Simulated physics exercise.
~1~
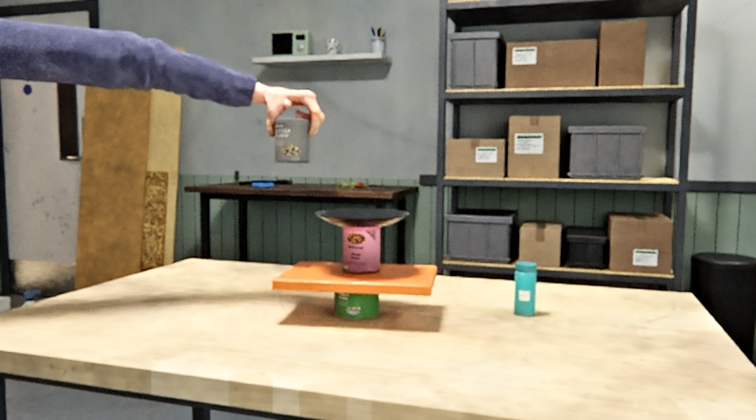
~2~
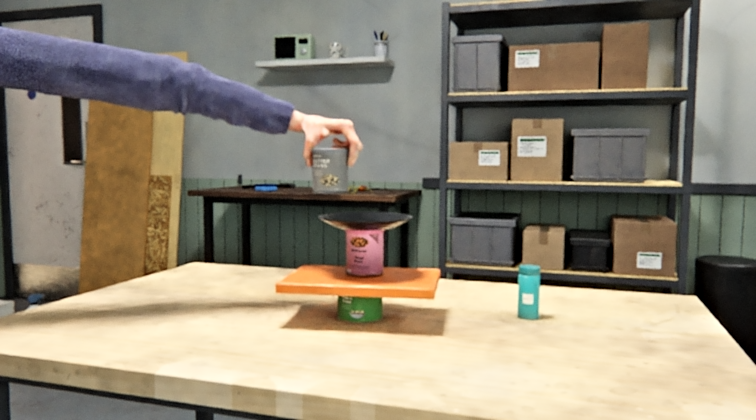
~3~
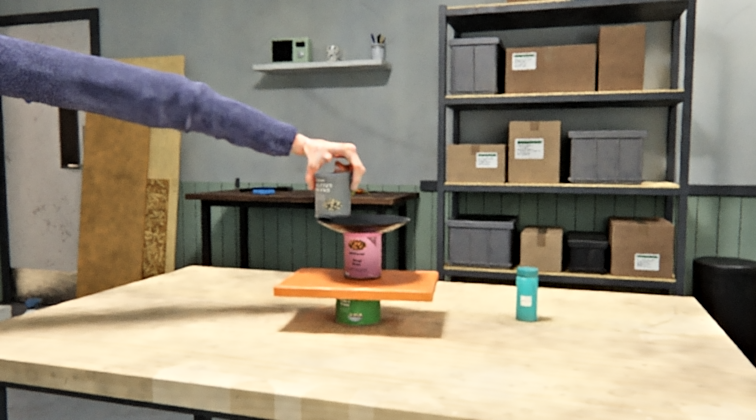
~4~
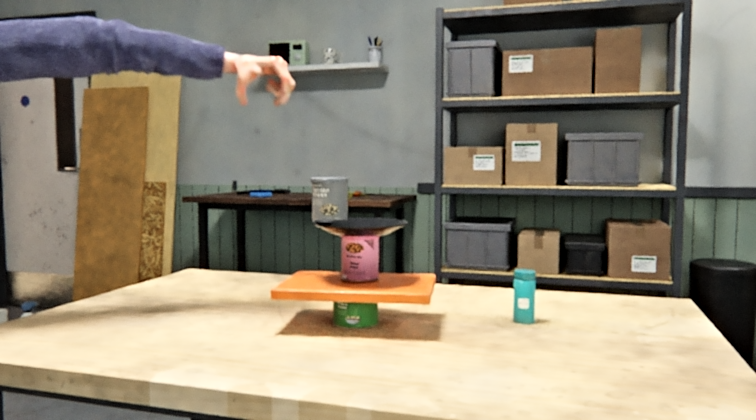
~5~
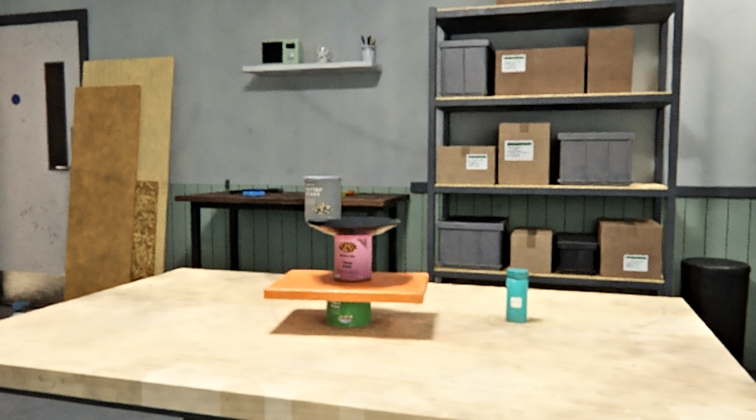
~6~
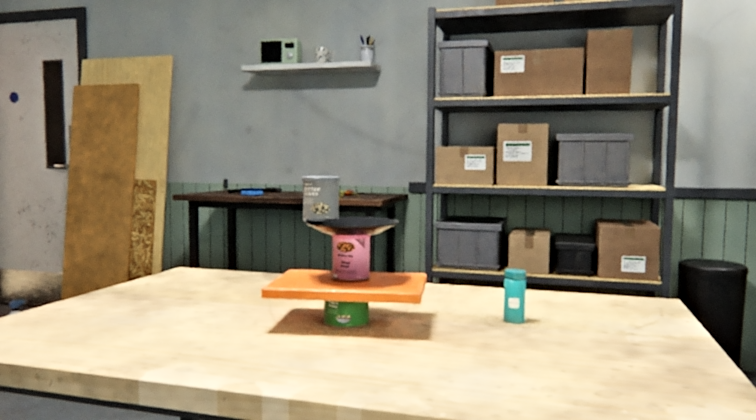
A hand lowering a grey pot onto the left side of a black plate atop a stack, then withdrawing as everything stays balanced.
